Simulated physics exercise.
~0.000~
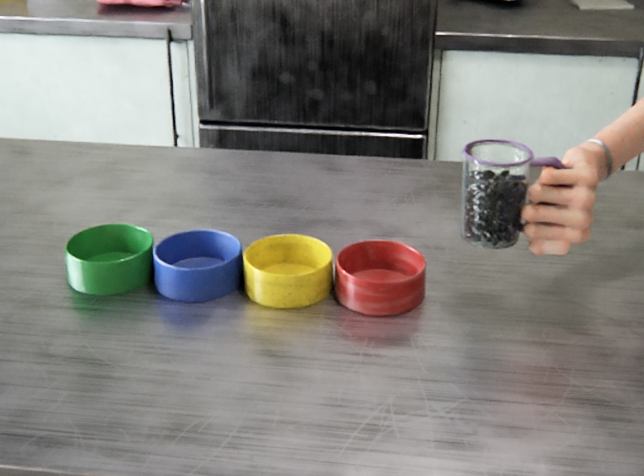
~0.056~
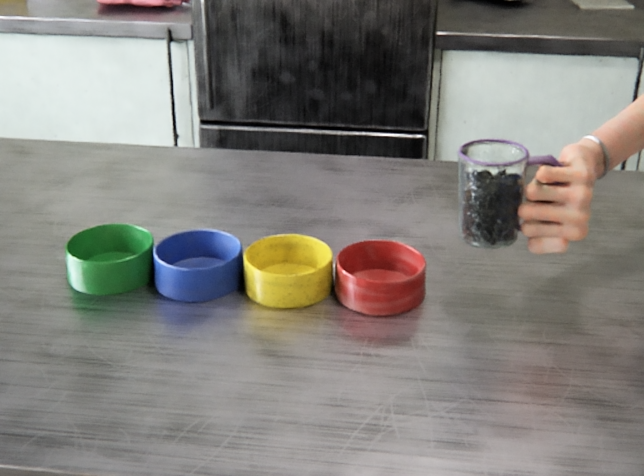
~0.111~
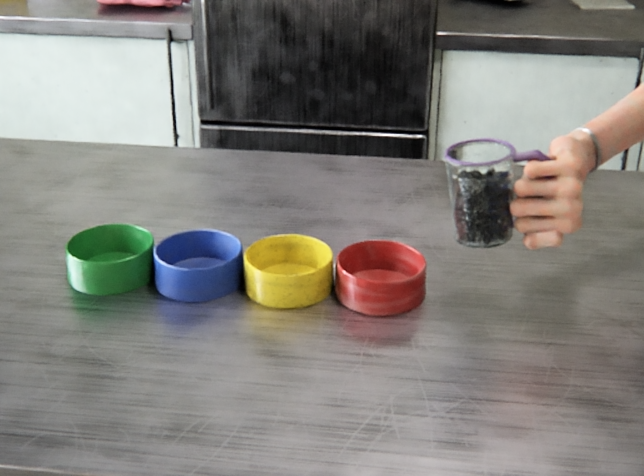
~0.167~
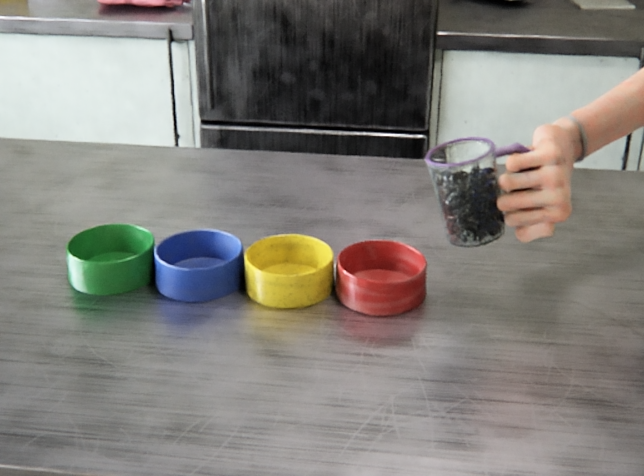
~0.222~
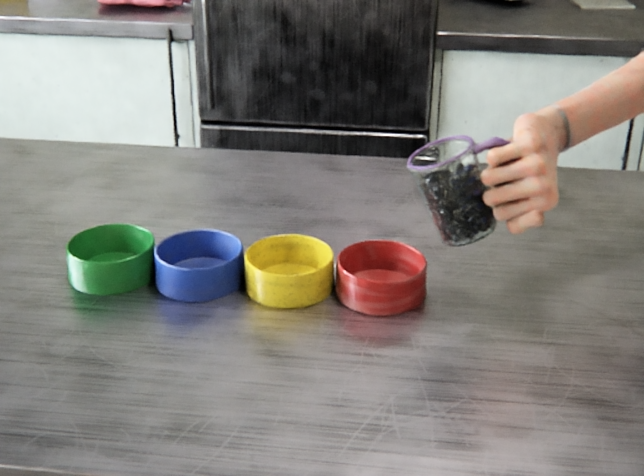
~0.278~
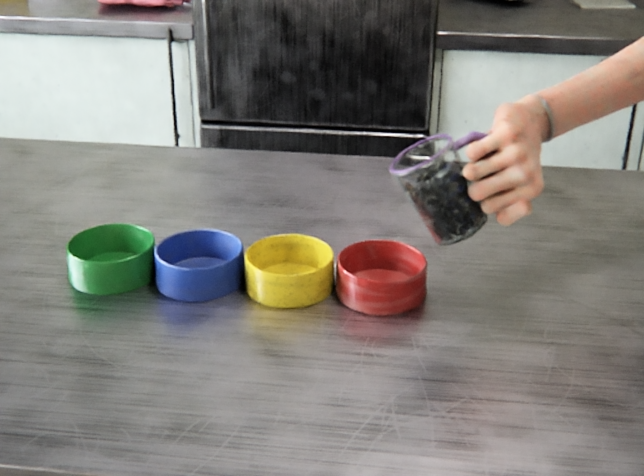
A hand holds a clear cup with a purple rim, partly filled with black beans, above the right side of a grey, scratched countertop in a kitchen, seen from slightly above by a still camera. Four round dishes, green, blue, yellow and red from left to right, sit motionless in a row. The hand moves the cup leftward, slowly then faster, tilting its rim toward the dishes.
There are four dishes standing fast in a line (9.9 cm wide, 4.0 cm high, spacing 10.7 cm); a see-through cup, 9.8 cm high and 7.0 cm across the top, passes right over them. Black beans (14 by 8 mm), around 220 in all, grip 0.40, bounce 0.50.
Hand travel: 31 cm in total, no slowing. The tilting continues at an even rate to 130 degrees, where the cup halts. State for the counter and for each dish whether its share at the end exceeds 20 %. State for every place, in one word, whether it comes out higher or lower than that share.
Red: Lower, blue: Higher, green: Lower, yellow: Lower, counter: Lower.
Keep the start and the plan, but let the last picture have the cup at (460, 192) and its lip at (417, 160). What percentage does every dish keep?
Kept per dish: Red = 0, blue = 90, green = 0, yellow = 0.
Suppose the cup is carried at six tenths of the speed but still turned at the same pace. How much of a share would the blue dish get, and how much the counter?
Shares - blue 0, counter 0.
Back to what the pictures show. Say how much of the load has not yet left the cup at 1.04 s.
About 45 percent of the load.
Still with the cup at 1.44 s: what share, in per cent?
Estimate: Some 0 %.
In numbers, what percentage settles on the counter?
I'd put it near 5 per cent.
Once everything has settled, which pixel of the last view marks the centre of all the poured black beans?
(194, 264) or so.
After 0.73 s, tilt 92 degrees; cup holds 100 %.
After 1.04 s, tilt 130 degrees; cup holds 45 %, blue 50 %, yellow 5 %.
After 1.44 s, tilt 130 degrees; cup holds 0 %, blue 90 %, yellow 5 %.
By 2.0 s all is still; red 0 %, blue 90 %, green 0 %, yellow 5 %, counter 5 %.
